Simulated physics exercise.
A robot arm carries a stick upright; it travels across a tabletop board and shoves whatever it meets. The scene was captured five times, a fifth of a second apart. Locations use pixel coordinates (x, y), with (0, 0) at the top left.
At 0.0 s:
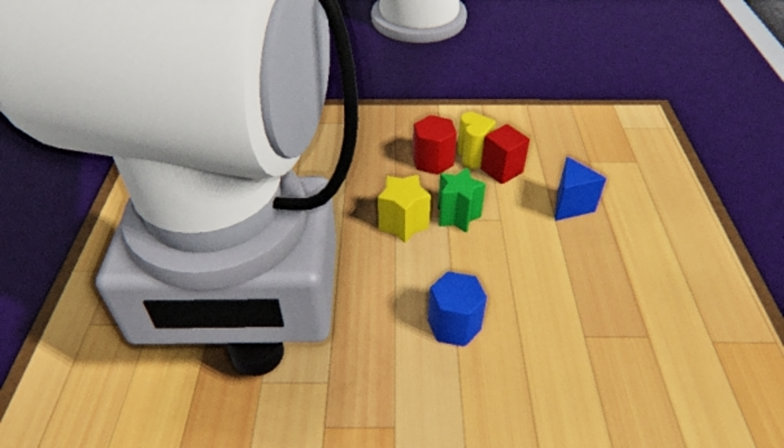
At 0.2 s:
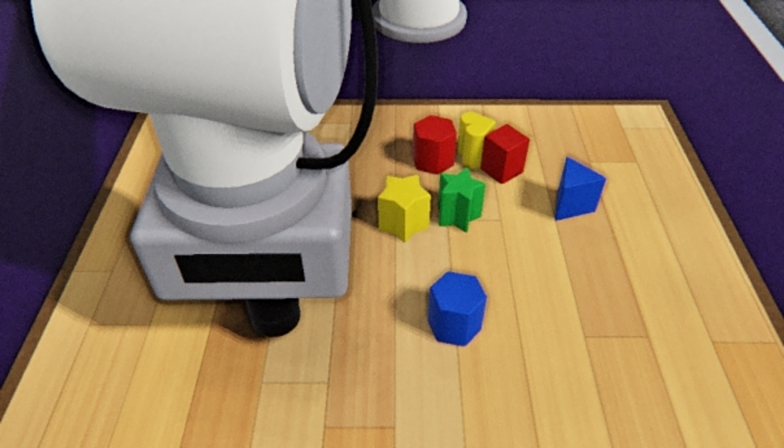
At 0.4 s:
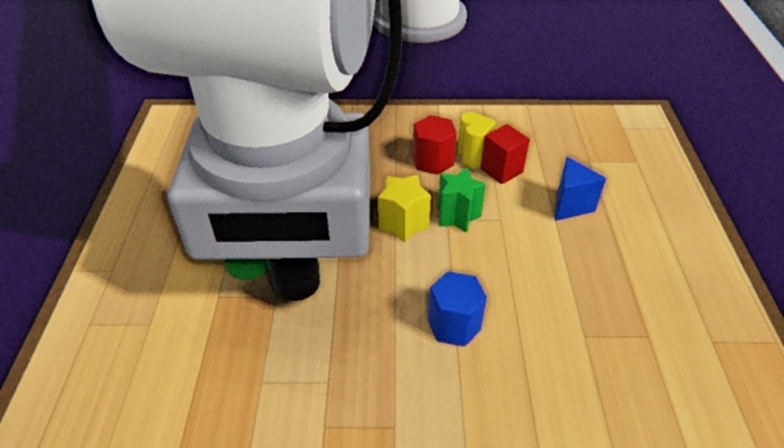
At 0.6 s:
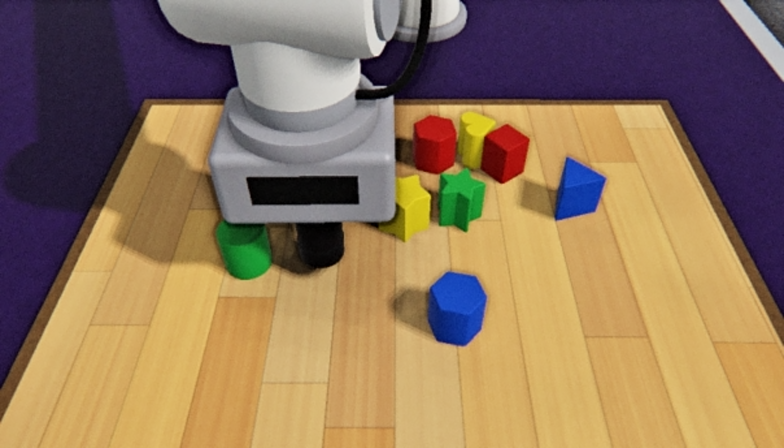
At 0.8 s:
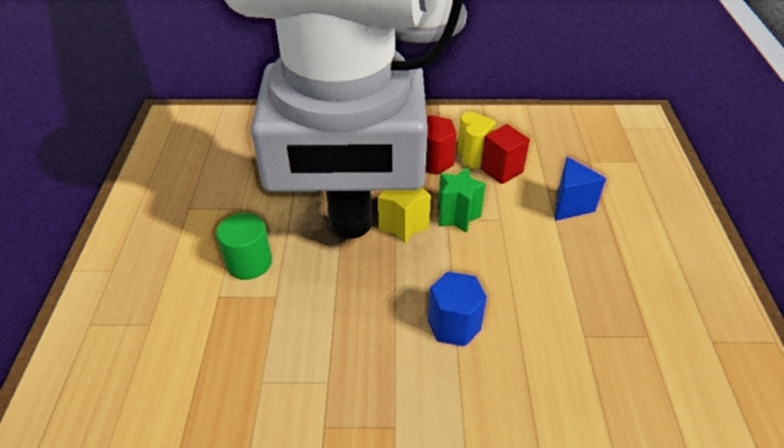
A robot arm moves its black stick up and right toward the yellow star block.
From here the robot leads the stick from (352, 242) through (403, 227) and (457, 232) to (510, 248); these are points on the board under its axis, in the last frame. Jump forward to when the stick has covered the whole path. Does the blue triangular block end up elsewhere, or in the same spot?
Still in place.
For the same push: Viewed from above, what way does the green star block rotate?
From above, clockwise.
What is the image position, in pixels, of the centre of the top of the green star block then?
It is at (507, 177).
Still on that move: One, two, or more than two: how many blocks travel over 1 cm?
Number moved: 2.
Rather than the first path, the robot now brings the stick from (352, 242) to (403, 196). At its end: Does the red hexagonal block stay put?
Yes, that is what happens.
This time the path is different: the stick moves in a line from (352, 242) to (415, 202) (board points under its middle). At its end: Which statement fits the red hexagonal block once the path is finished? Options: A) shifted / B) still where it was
The answer is B.
The first path, step by step. One third of the way, stick (405, 209); yellow star block (436, 177), turned 20° clockwise; green star block (477, 182).
Two thirds of the way, stick (459, 214); yellow star block (466, 171), turned 15° anticlockwise; green star block (506, 177), turned 30° clockwise.
At the end, stick (513, 231); yellow star block (466, 171), turned 20° anticlockwise; green star block (507, 177), turned 30° clockwise; blue triangular block not moved.
